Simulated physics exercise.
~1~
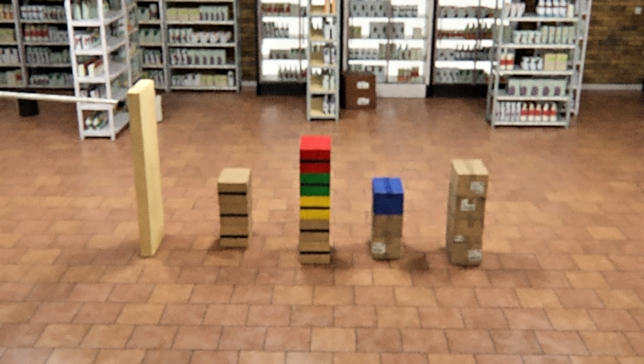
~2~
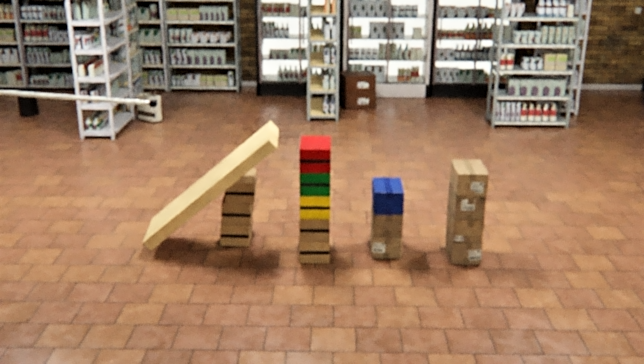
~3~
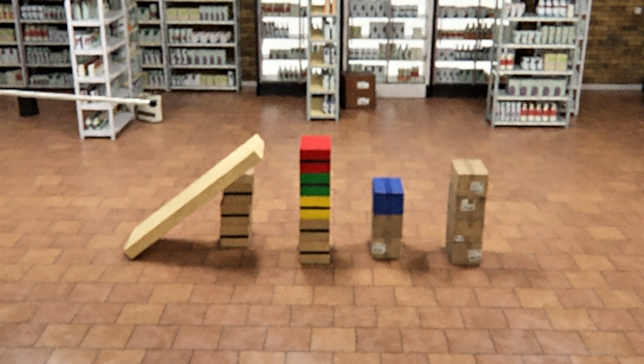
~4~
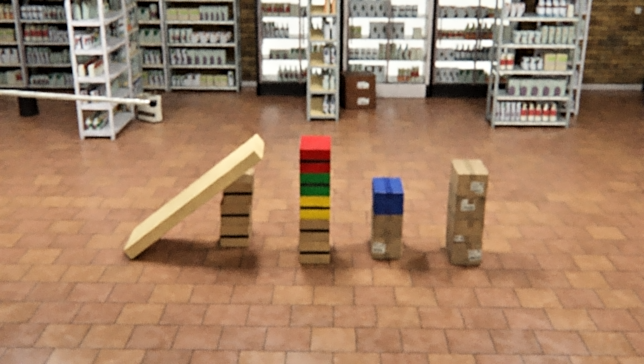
A tall pale board tipped to the right and came to lean on the first short stack of parcels, then slid slightly down to the left and stopped there, leaving the stack with red, green and yellow parcels and the others beyond it standing.
